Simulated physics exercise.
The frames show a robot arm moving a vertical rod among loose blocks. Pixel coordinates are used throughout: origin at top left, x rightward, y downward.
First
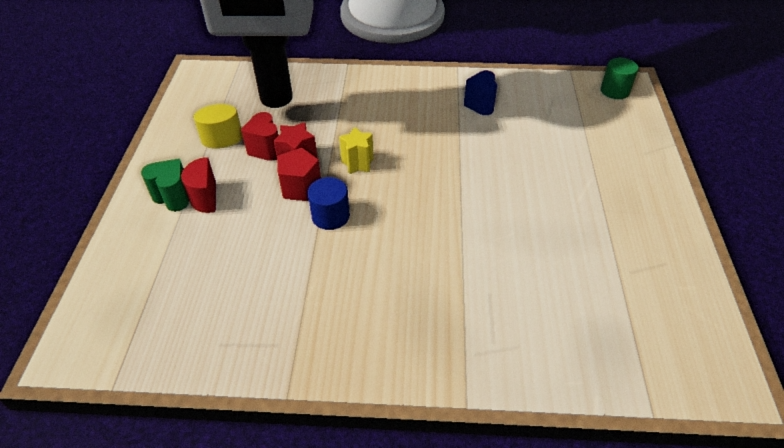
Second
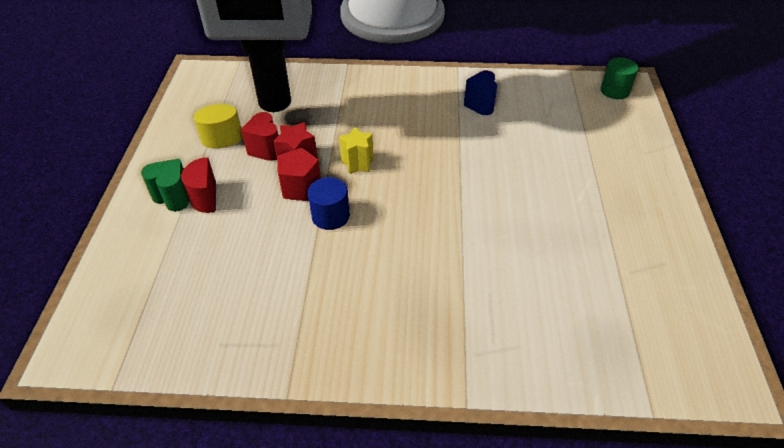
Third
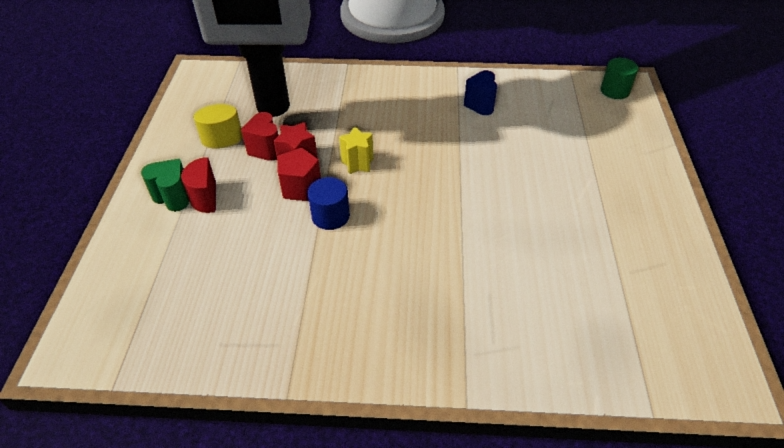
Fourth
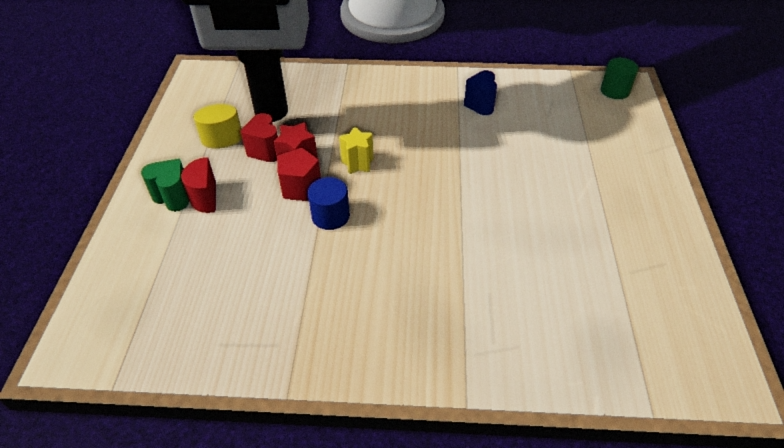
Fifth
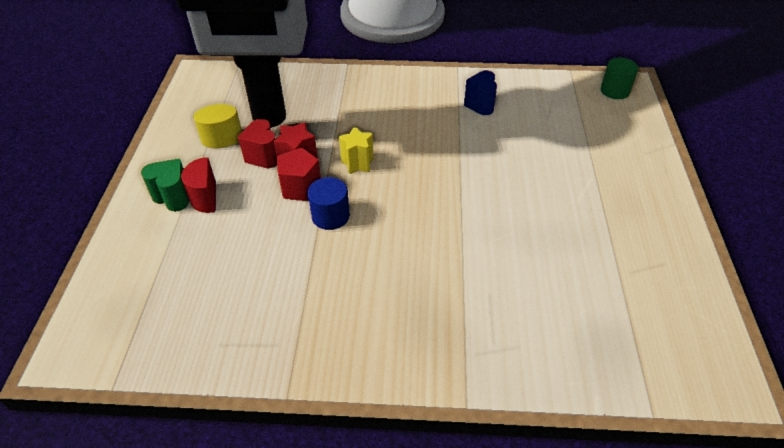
The robot arm's black rod crept slightly toward the front of the wooden board and a touch left, nudging the red heart-shaped block forward a tiny bit while the other blocks stayed still.
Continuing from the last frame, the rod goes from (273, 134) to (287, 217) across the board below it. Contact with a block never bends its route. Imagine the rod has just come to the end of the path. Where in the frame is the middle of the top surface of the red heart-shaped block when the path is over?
I think it will end close to (244, 176).
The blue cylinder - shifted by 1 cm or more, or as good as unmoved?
By the last moment, the blue cylinder will have left its place.
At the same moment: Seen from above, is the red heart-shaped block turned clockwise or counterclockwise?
Top view: Clockwise.
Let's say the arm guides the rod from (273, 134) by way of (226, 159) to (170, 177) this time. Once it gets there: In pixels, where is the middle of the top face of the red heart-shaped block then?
It is going to be at (243, 148).
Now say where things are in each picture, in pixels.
Lower end of the rod at (277, 100), tops of blocks, red heart-shaped block at (261, 124), red star at (294, 134), red five-sided block at (296, 162), blue cylinder at (328, 190), in the first frame.
Rod at (275, 104), blocks as before, in the second frame.
Rod at (274, 108), blocks as before, in the third frame.
Rod at (272, 113), red heart-shaped block at (260, 126), in the fourth frame.
Rod at (270, 119), red heart-shaped block at (258, 132), red star at (294, 134), red five-sided block at (296, 162), blue cylinder at (328, 190), in the fifth frame.
The first path, step by step. One third of the way, rod at (276, 145); red heart-shaped block at (249, 156), turned 45° clockwise; red star at (306, 145), turned 35° anticlockwise; red five-sided block at (306, 171), turned 25° clockwise.
Two thirds of the way, rod at (281, 172); red heart-shaped block at (243, 172), turned 110° clockwise; red star at (313, 155), turned 95° anticlockwise; red five-sided block at (323, 183), turned 40° clockwise; blue cylinder at (343, 208).
At the end, rod at (284, 202); red heart-shaped block at (244, 176), turned 140° clockwise; red star at (313, 157), turned 105° anticlockwise; red five-sided block at (324, 186), turned 20° clockwise; blue cylinder at (346, 209).
